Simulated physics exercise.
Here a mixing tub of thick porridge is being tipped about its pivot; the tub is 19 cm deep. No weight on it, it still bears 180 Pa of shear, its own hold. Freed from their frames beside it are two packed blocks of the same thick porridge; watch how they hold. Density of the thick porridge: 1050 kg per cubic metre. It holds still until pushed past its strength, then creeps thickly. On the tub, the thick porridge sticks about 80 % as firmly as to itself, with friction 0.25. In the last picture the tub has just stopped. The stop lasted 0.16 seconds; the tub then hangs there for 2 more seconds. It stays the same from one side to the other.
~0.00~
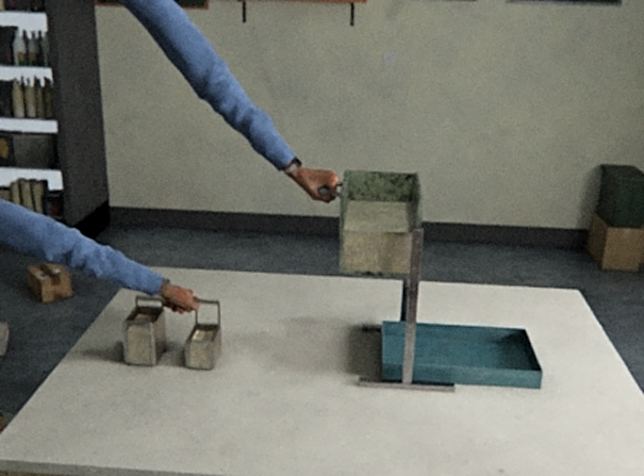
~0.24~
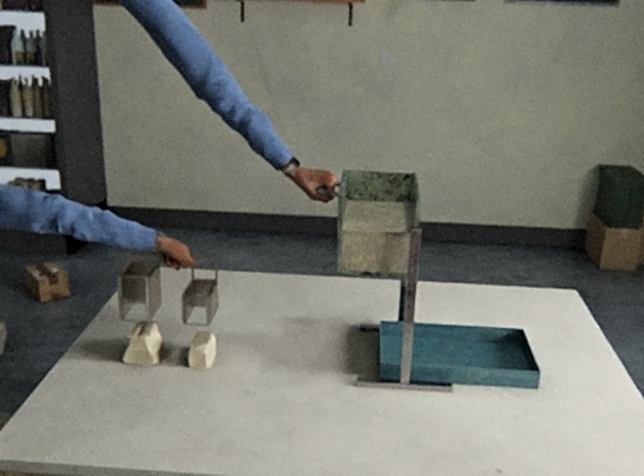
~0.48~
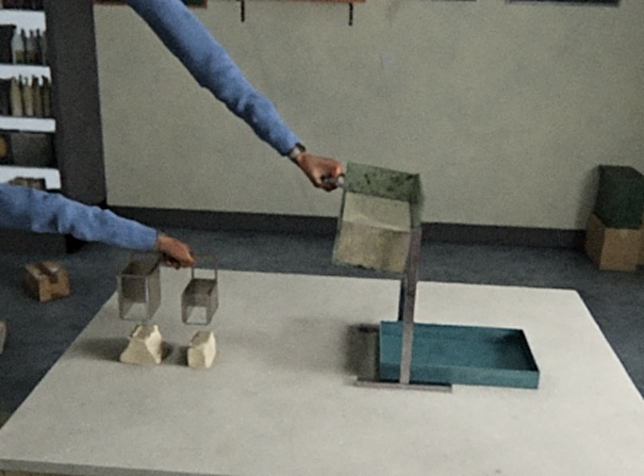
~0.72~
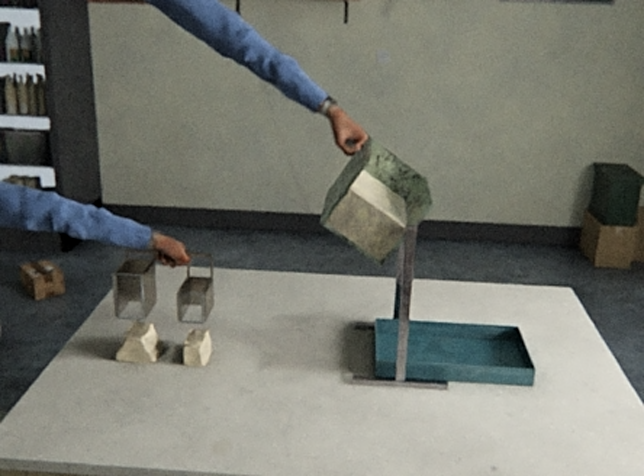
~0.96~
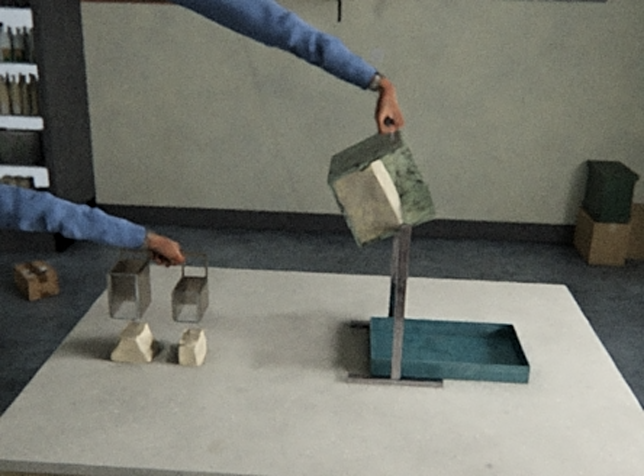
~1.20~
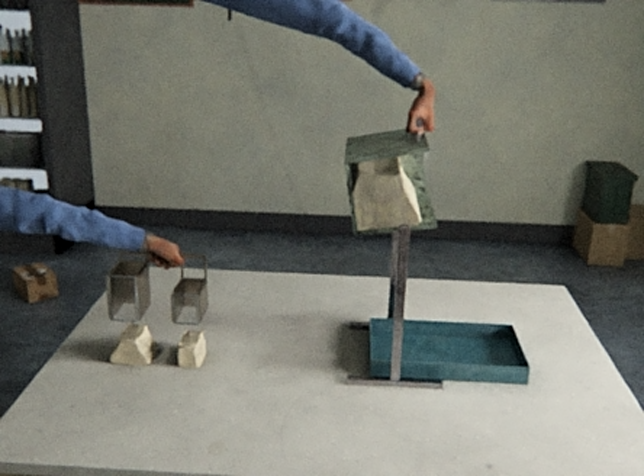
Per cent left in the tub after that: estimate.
Roughly 99 percent.
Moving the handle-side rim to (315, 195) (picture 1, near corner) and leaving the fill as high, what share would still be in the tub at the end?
In that case close to 65 %.
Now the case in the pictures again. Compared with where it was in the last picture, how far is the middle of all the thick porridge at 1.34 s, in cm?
Measured shift, roughly 2 cm.
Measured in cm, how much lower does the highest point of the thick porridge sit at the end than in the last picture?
About 2 cm.
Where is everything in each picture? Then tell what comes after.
In the first picture, handle-side rim at (344, 197), tilt 0 degrees; crest of the thick porridge at (352, 229); block heights 10 cm, 6.6 cm (left to right).
In the second picture, handle-side rim at (342, 197), tilt 0 degrees; crest of the thick porridge at (350, 229); block heights 8.2 cm, 6.4 cm (left to right).
In the third picture, handle-side rim at (347, 188), tilt 8 degrees; crest of the thick porridge at (347, 221); block heights 7.6 cm, 6.3 cm (left to right).
In the fourth picture, handle-side rim at (370, 160), tilt 34 degrees; crest of the thick porridge at (353, 190); block heights 7.5 cm, 6.3 cm (left to right).
In the fifth picture, handle-side rim at (403, 148), tilt 62 degrees; crest of the thick porridge at (369, 166); block heights 7.5 cm, 6.3 cm (left to right).
In the sixth picture, handle-side rim at (429, 152), tilt 80 degrees; crest of the thick porridge at (362, 171); block heights 7.5 cm, 6.3 cm (left to right).
After 1.34 s, the tub is at 80 degrees and holds 100 %.
After 1.51 s, the tub is at 80 degrees and holds 99 %.
After 1.68 s, the tub is at 80 degrees and holds 99 %.
After 1.85 s, the tub is at 80 degrees and holds 99 %.
After 3.20 s, the tub is at 80 degrees and holds 99 %.
